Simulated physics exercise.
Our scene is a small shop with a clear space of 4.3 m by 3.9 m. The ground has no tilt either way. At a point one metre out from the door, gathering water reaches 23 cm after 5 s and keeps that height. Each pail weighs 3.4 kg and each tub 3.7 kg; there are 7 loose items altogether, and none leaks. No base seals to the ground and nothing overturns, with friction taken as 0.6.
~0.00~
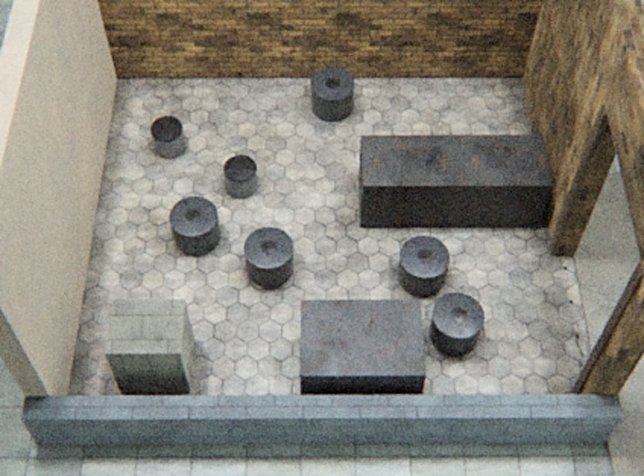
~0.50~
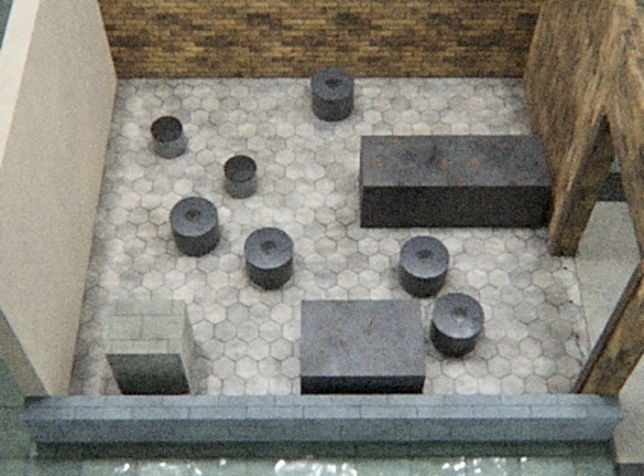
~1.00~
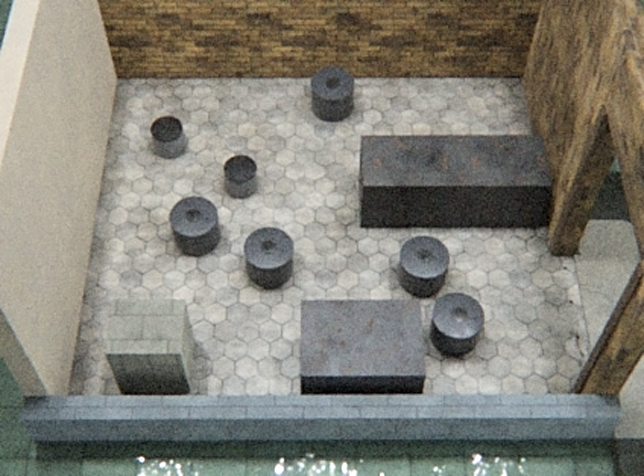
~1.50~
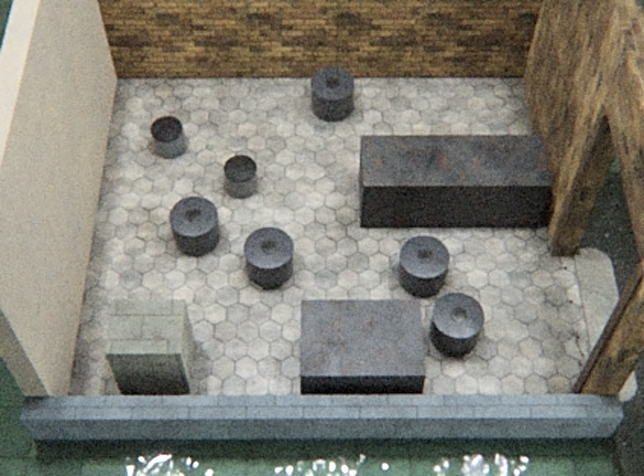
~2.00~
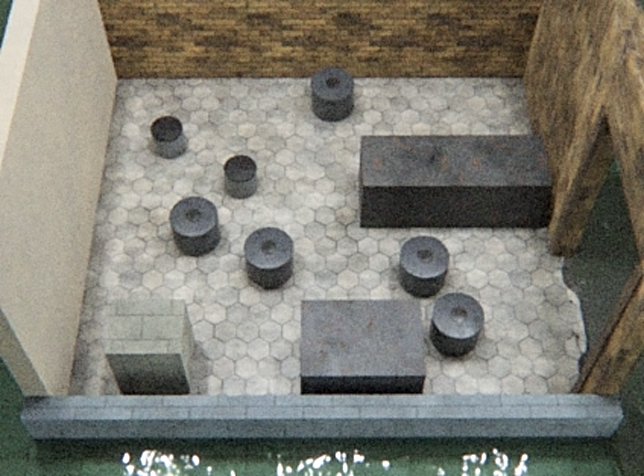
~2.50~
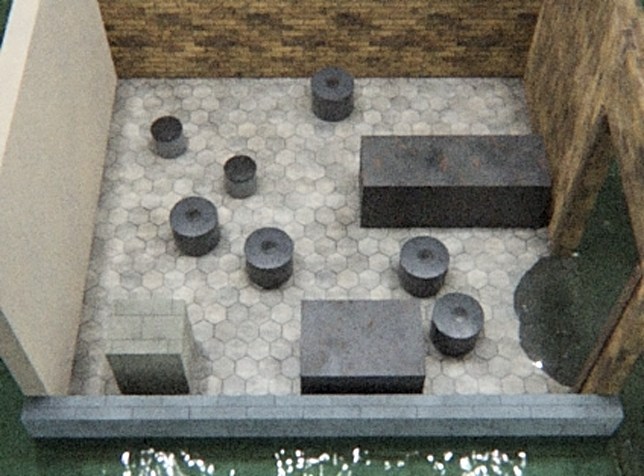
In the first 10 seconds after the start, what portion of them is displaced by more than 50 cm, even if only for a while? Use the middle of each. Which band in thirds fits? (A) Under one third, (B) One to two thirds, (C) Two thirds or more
The answer is C.
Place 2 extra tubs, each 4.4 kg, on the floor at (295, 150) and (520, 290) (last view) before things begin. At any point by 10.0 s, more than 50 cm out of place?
Note: Item 1 below threshold; item 2 above threshold.
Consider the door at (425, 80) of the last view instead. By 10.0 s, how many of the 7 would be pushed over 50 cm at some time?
Result: 4 of them.
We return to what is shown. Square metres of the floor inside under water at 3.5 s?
Near 2.0 m2 in all.
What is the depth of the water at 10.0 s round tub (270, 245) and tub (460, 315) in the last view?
Depth approx. 14 cm / 10 cm.
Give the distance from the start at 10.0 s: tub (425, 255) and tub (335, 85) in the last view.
In that order: 350 cm, 20 cm.
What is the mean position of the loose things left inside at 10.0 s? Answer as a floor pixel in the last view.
Centre of the remaining things: Roughly (221, 141).
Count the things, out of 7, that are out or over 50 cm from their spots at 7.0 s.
Answer: 5.
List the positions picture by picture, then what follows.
A pail at (240, 168), on the bottom; a tub at (333, 83) rests on the ground; water covers 0.0 m2; 0 of 7 have shifted, in the first frame.
A pail at (240, 168) rests on the ground; a tub at (333, 83), on the bottom; 0.0 m2 under water; 0 of 7 have shifted, in the second frame.
A pail at (240, 168), on the bottom; a tub at (333, 83) rests on the ground; water covers 0.0 m2; 0 of 7 have shifted, in the third frame.
A pail at (240, 168) rests on the ground; a tub at (333, 83) rests on the ground; water covers 0.0 m2; 0 of 7 have shifted, in the fourth frame.
A pail at (240, 168), on the bottom; a tub at (333, 83) rests on the ground; 0.0 m2 under water; 0 of 7 have shifted, in the fifth frame.
A pail at (240, 168) rests on the ground; a tub at (333, 83) rests on the ground; water covers 0.4 m2; 0 of 7 have shifted, in the sixth frame.
After 3.5 s 0 of 7 are over 50 cm from their spots; 0 afloat.
After 4.5 s 1 of 7 are over 50 cm from their spots; 1 afloat.
After 7.0 s 5 of 7 are over 50 cm from their spots; 4 afloat.
After 10.0 s 6 of 7 are over 50 cm from their spots, and 6 have been at some point; 6 afloat.
